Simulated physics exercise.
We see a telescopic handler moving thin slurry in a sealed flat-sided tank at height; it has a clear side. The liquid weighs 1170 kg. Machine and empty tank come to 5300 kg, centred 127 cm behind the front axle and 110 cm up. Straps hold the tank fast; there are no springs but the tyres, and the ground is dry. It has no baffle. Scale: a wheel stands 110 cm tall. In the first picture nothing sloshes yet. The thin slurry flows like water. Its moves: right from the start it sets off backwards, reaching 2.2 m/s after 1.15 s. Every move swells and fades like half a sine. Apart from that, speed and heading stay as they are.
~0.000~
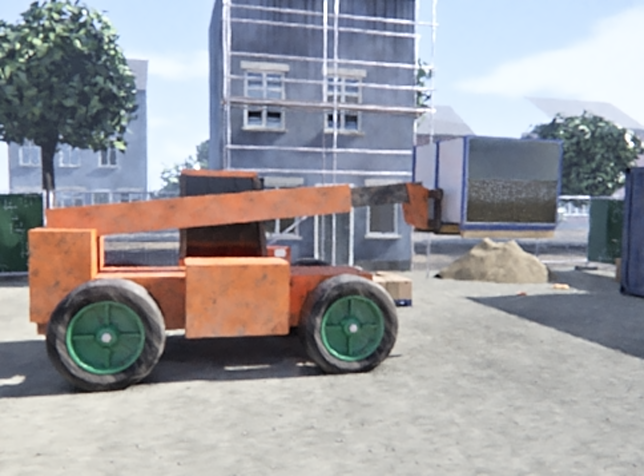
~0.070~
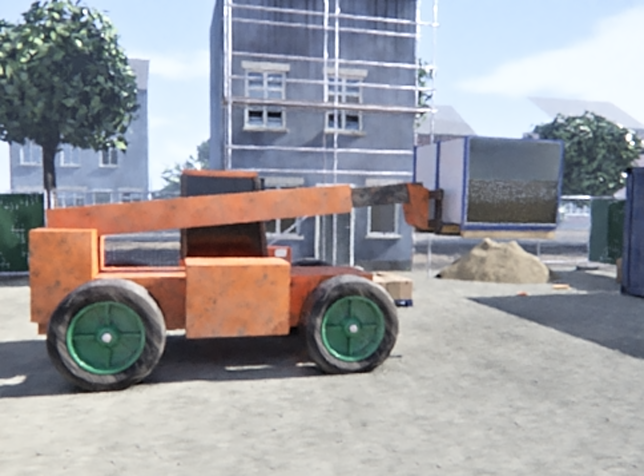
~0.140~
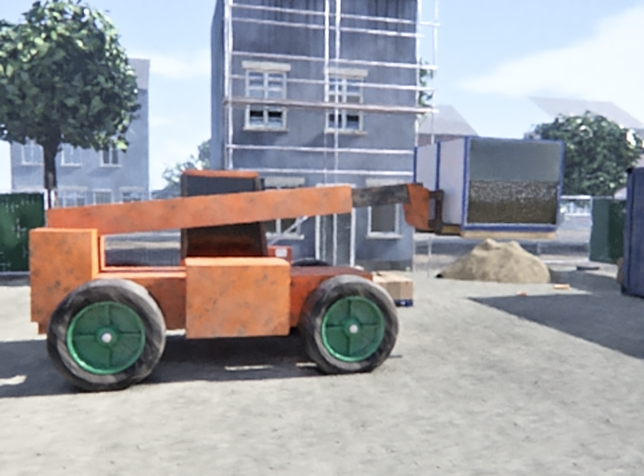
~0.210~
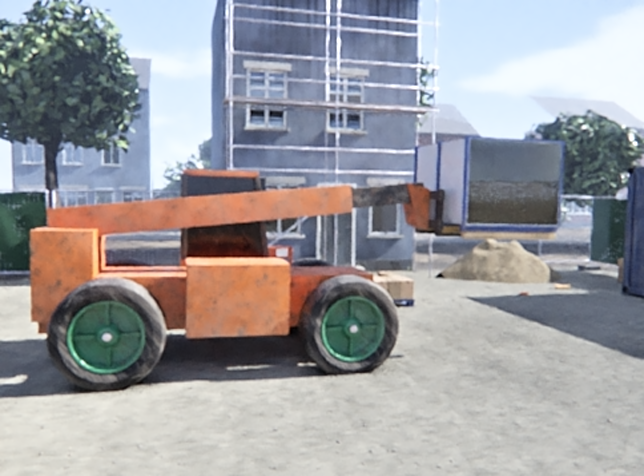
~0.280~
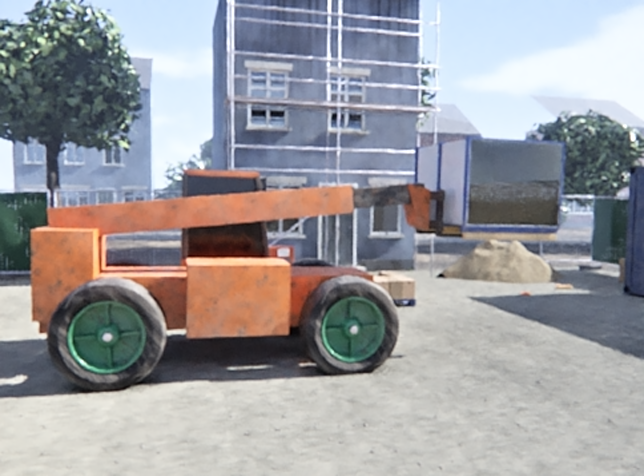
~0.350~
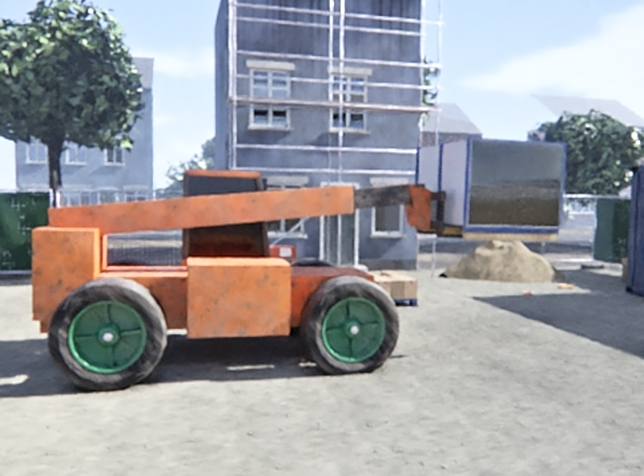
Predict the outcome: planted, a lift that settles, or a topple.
The telescopic handler stays planted.
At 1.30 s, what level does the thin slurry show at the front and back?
Front 52 cm, back 48 cm.
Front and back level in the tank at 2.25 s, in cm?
About 66 cm in front and 36 cm behind.
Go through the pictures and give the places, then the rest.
The surface is at (545, 182) near the front wall; the surface is at (480, 181) near the back wall; the body is upright; the front is on the right; a wheel hub at (106, 339), in the first picture.
The surface is at (545, 182) near the front wall; the surface is at (480, 182) near the back wall; the body is upright, in the second picture.
The surface is at (546, 183) near the front wall; the surface is at (480, 182) near the back wall; the body is upright, in the third picture.
The surface is at (546, 183) near the front wall; the surface is at (481, 182) near the back wall; the body is upright, in the fourth picture.
The surface is at (547, 183) near the front wall; the surface is at (482, 185) near the back wall; the body is upright, in the fifth picture.
The surface is at (548, 182) near the front wall; the surface is at (482, 187) near the back wall; the body is upright; a wheel hub at (107, 338), in the sixth picture.
Then, 0.65 s in, the lean is 1° nose down, wheels down; the liquid stands 32 cm at the back and 70 cm at the front.
Then, 1.30 s in, the lean is 0°, wheels down; the liquid stands 48 cm at the back and 52 cm at the front.
Then, 2.25 s in, the lean is 0°, wheels down; the liquid stands 37 cm at the back and 67 cm at the front.
Then, 4.14 s in, no wheel has left the ground; at worst the lighter axle bore 4 per cent of the weight.
